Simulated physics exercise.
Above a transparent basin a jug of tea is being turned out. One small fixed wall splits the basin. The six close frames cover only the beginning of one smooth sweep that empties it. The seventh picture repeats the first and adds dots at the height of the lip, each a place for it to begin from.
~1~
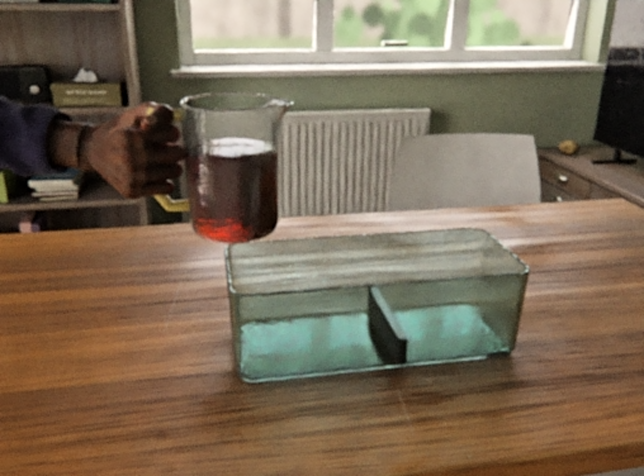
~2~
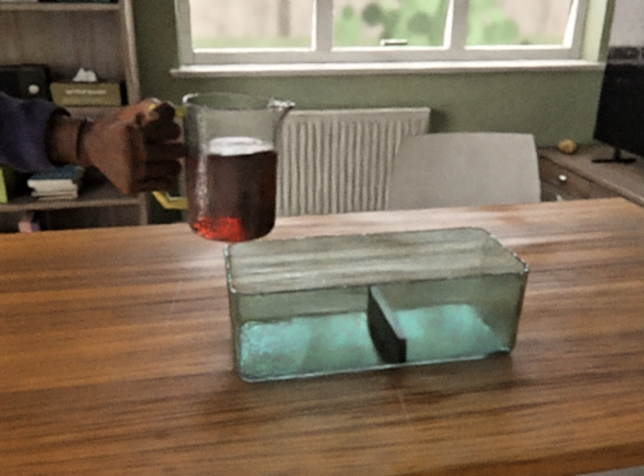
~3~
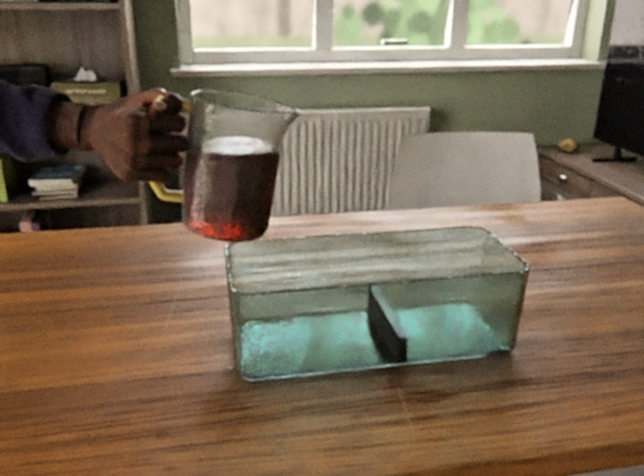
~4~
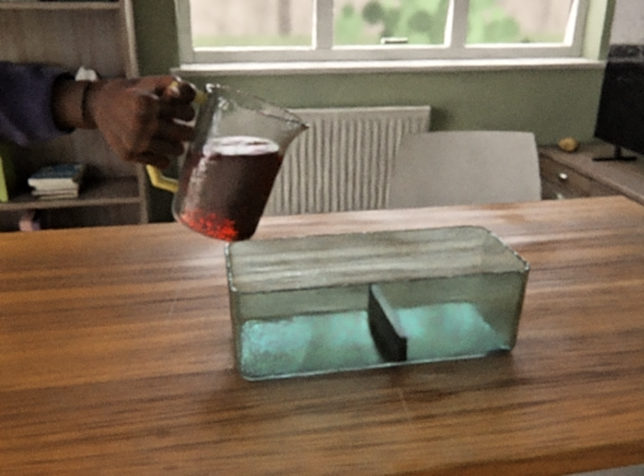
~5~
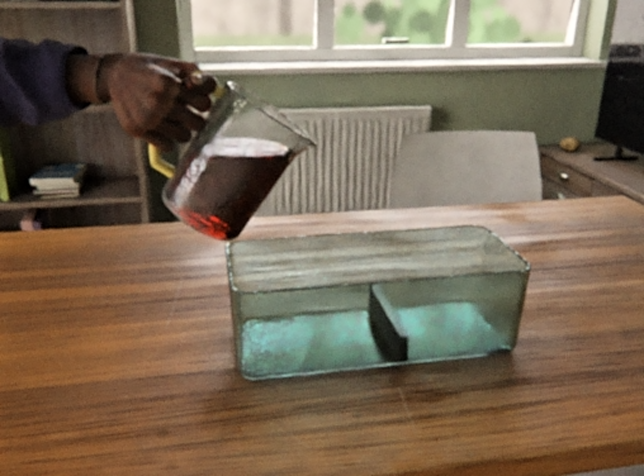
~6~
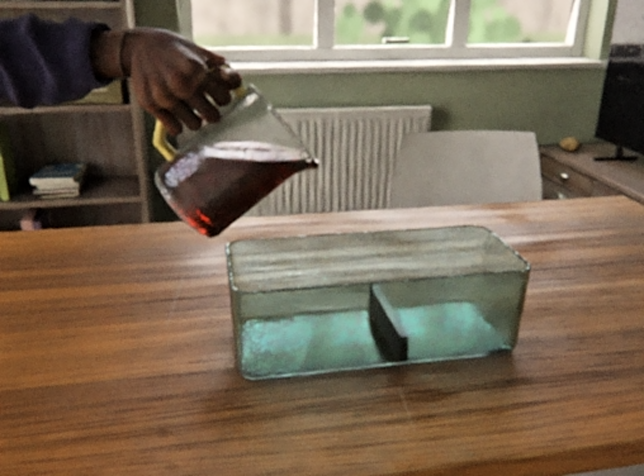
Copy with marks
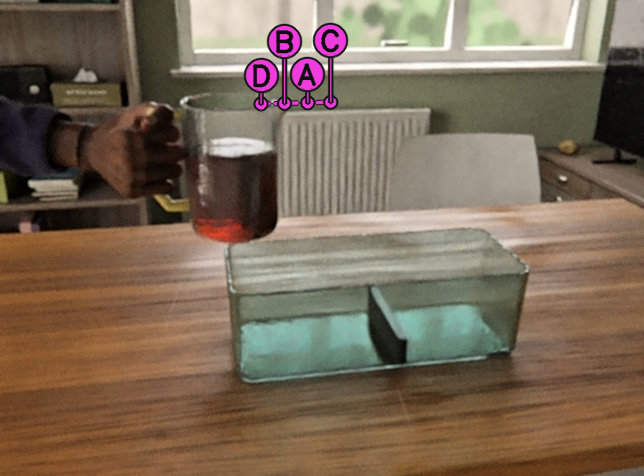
Above a clear basin with a low dividing wall on a wooden table, a hand held a glass jug of dark reddish tea upright, then tilted it steadily to the right, with nothing leaving the lip.
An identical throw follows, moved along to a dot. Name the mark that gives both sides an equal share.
C.
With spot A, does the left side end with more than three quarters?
Yes.
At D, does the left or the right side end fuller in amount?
The left one.
On the marked copy, A at (307, 102); B at (284, 103); C at (330, 102); D at (261, 103).
For spot A, about 90 % ends left of the wall and 6 % right of it; 3 % is lost outside.
For spot B, about 89 % ends left of the wall and 7 % right of it; 4 % is lost outside.
For spot C, about 57 % ends left of the wall and 42 % right of it.
For spot D, about 90 % ends left of the wall and 9 % right of it.
